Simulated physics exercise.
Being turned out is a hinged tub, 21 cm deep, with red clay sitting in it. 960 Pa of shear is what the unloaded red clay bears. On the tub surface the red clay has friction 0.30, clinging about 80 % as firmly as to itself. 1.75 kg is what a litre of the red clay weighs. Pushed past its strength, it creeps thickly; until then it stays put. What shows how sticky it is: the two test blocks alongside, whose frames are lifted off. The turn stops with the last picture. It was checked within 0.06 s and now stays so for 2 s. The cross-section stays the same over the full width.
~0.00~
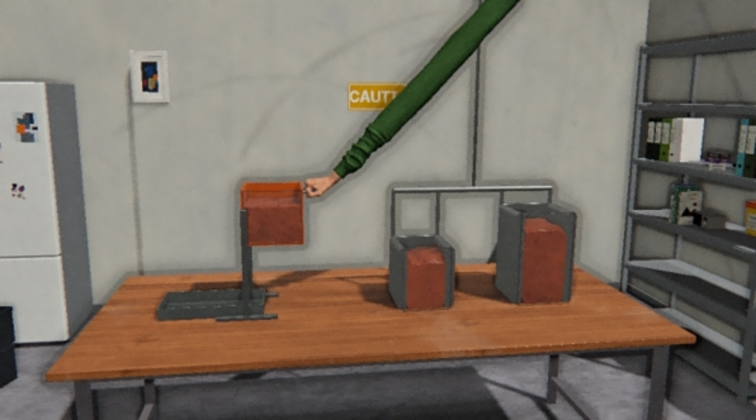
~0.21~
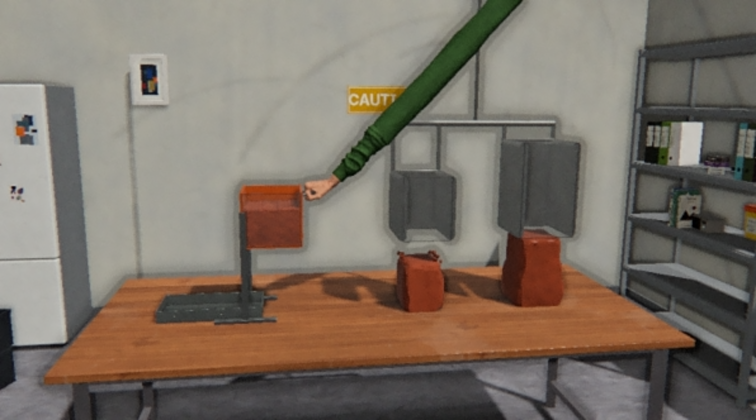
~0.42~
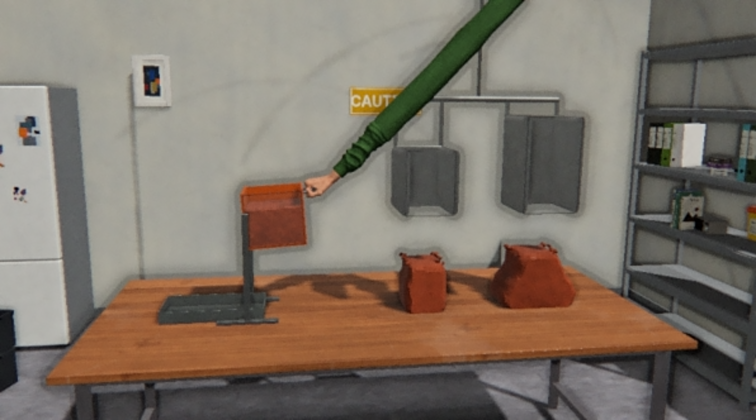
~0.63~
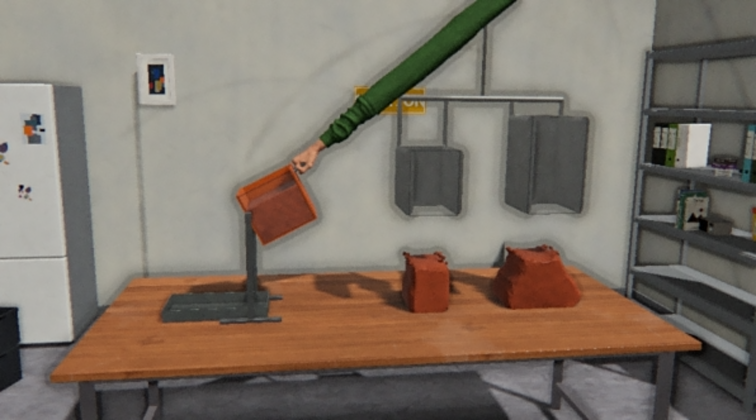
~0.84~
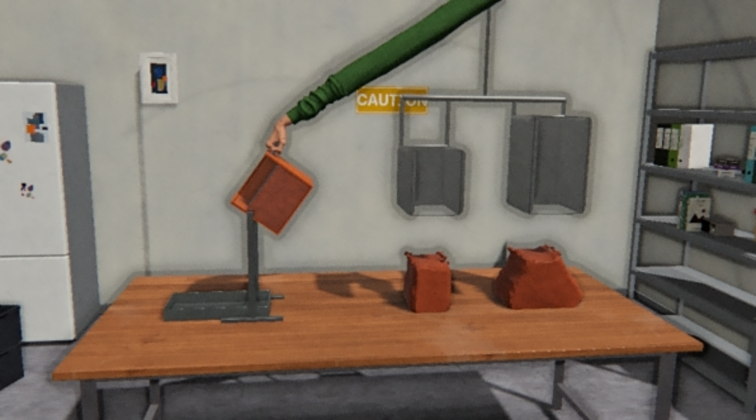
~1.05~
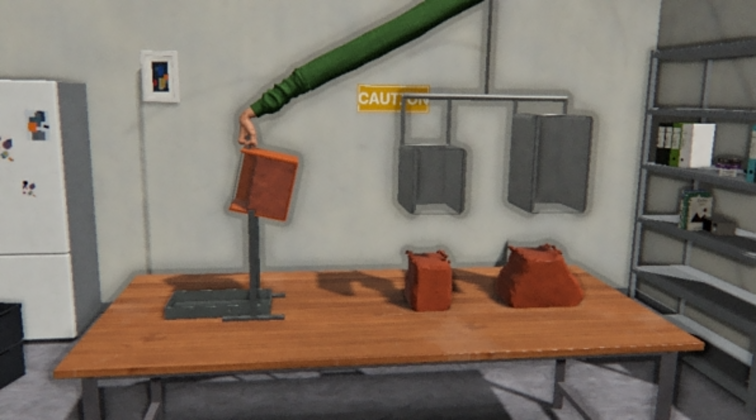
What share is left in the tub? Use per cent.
About 100 %.
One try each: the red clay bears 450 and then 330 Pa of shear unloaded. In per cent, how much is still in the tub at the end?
Result: 100 % for the first case, 80 % for the second.
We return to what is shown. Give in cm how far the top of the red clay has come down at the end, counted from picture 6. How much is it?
Roughly 0 cm.
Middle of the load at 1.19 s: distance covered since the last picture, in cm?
Looks like around 0 cm to me.
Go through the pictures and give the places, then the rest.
In the first picture, handle-side rim at (301, 190), tilt 0 degrees; crest of the red clay at (258, 207); block heights 21 cm, 33 cm (left to right).
In the second picture, handle-side rim at (300, 193), tilt 0 degrees; crest of the red clay at (258, 210); block heights 21 cm, 30 cm (left to right).
In the third picture, handle-side rim at (300, 190), tilt 4 degrees; crest of the red clay at (298, 207); block heights 21 cm, 24 cm (left to right).
In the fourth picture, handle-side rim at (289, 170), tilt 27 degrees; crest of the red clay at (297, 186); block heights 21 cm, 23 cm (left to right).
In the fifth picture, handle-side rim at (266, 156), tilt 54 degrees; crest of the red clay at (281, 167); block heights 21 cm, 23 cm (left to right).
In the sixth picture, handle-side rim at (241, 152), tilt 77 degrees; crest of the red clay at (261, 158); block heights 21 cm, 23 cm (left to right).
After 1.19 s, the tub is at 77 degrees and holds 100 %.
After 1.36 s, the tub is at 77 degrees and holds 100 %.
After 1.53 s, the tub is at 77 degrees and holds 100 %.
After 1.70 s, the tub is at 77 degrees and holds 100 %.
After 3.05 s, the tub is at 77 degrees and holds 100 %.
